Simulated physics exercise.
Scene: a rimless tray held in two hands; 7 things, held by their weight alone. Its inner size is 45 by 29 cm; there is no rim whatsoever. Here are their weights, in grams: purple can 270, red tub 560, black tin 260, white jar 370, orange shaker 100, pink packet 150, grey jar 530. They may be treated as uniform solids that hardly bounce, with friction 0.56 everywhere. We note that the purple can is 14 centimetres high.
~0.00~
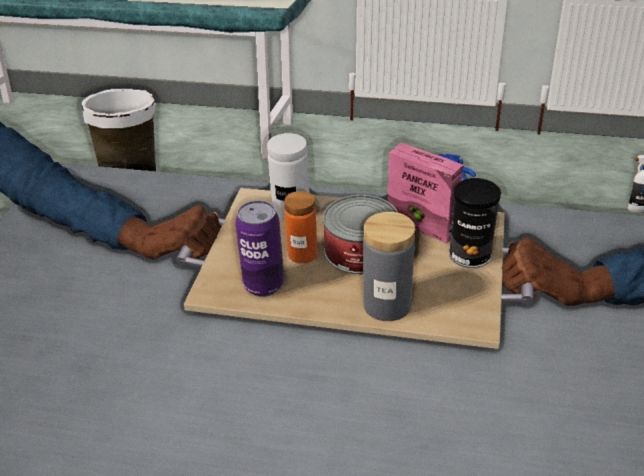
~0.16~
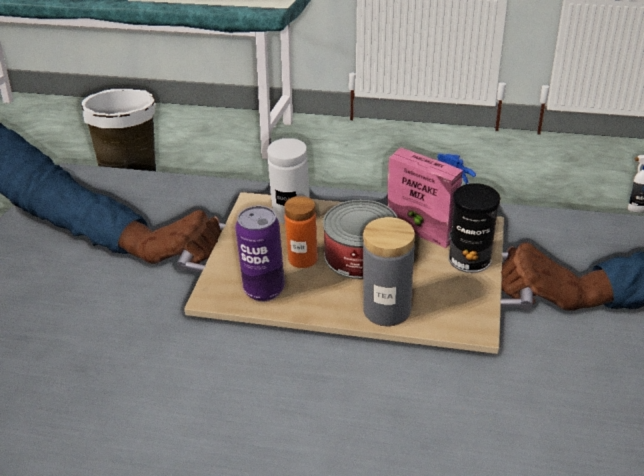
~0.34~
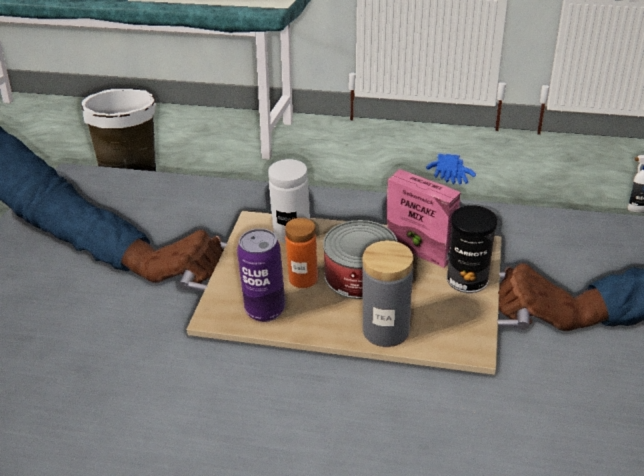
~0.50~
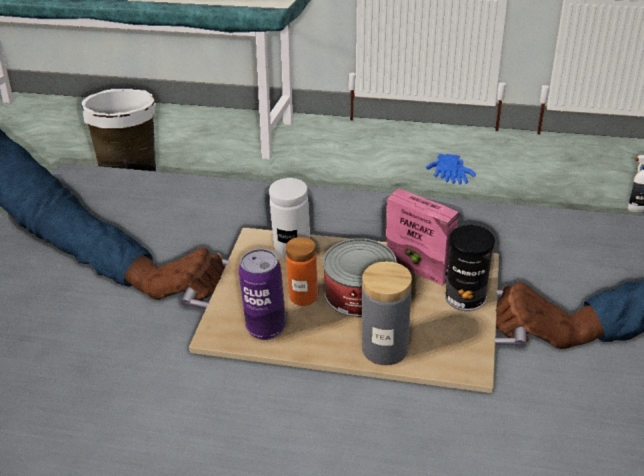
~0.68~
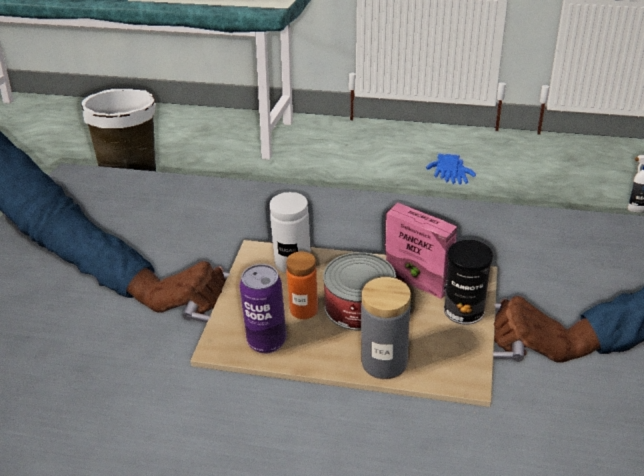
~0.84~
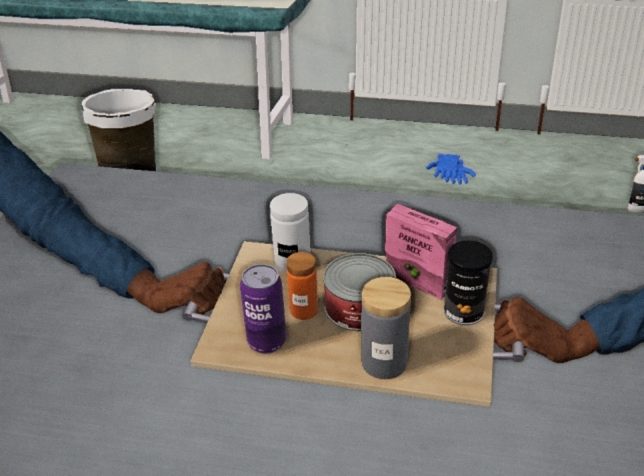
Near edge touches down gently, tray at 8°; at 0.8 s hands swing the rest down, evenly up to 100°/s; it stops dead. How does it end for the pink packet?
The pink packet goes down.
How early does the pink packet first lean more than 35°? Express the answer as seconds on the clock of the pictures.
About 1.4 seconds.
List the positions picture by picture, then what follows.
Near edge 11 cm above the table; pink packet (424, 194); purple can (260, 250), in the first frame.
Near edge 10 cm above the table; black tin (473, 229); white jar (289, 182), in the second frame.
Near edge 6 cm above the table; orange shaker (302, 253); grey jar (387, 295), in the third frame.
Near edge 3 cm above the table; purple can (263, 296); red tub (360, 277), in the fourth frame.
Near edge on the table, tray at 8°; black tin (467, 283); white jar (291, 234), in the fifth frame.
Near edge on the table, tray at 7°; pink packet (419, 252); orange shaker (303, 286), in the sixth frame.
By 0.94 s, near edge on the table, tray at 1°.
By 1.34 s, tray flat on the table; pink packet rocked 27° off its seat near (429, 255).
By 1.54 s, tray flat on the table; pink packet now off the tray.
When it is over (2.0 s), off the tray and tipped over, pink packet; the other 6 within 5 cm of the start. In the last view, pink packet near (443, 266).
